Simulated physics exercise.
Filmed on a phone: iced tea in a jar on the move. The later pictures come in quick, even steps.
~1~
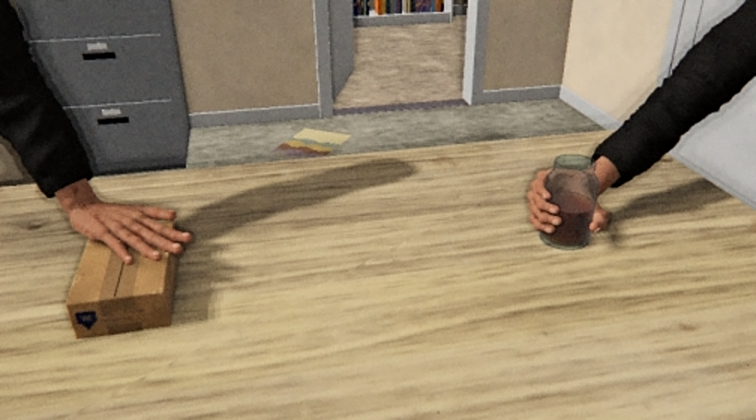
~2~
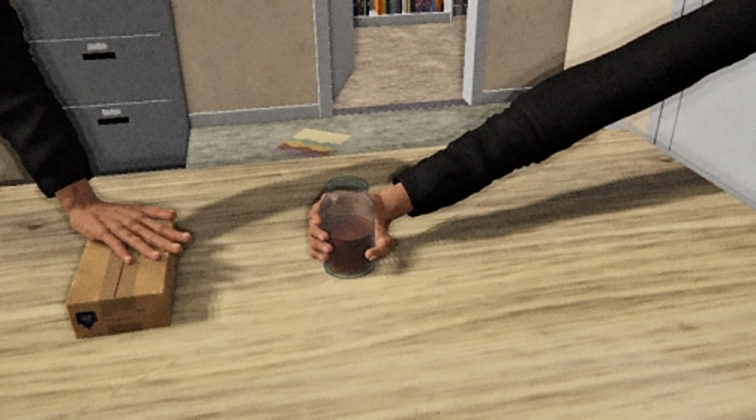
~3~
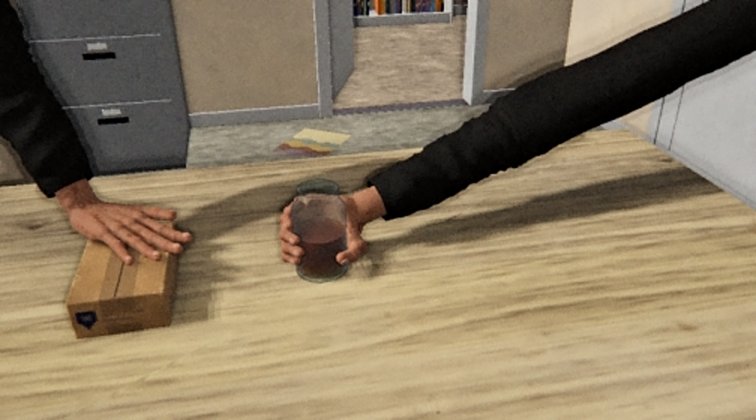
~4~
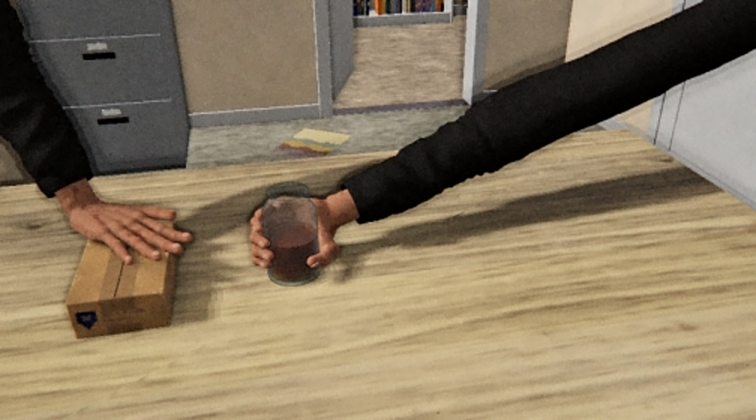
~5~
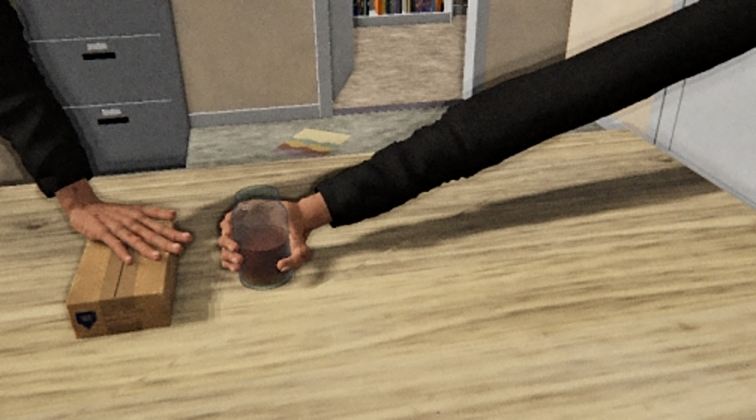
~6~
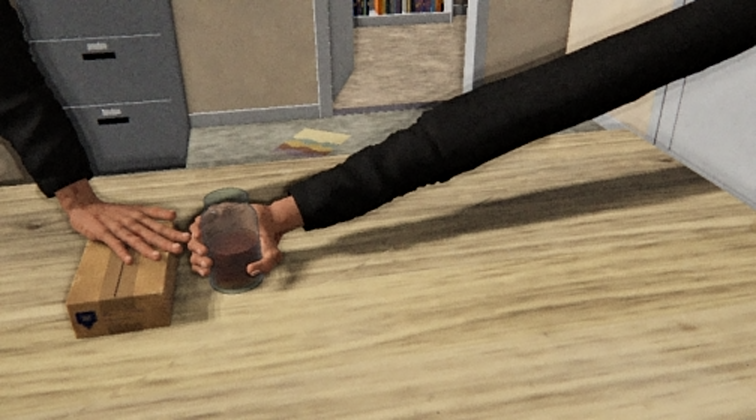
On a wooden tabletop, one hand rests on a cardboard box while the other slides a half-full jar leftward toward it.
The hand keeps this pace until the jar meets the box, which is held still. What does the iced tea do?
It stays dry outside.
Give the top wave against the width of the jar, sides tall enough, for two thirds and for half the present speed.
In turn 35 and 25 per cent.
Next, the jar meets the box.
After that, the iced tea surges up the wall; the wave climbs under half way to the rim.
Finally, the jar stands at the box; its rim is dry.
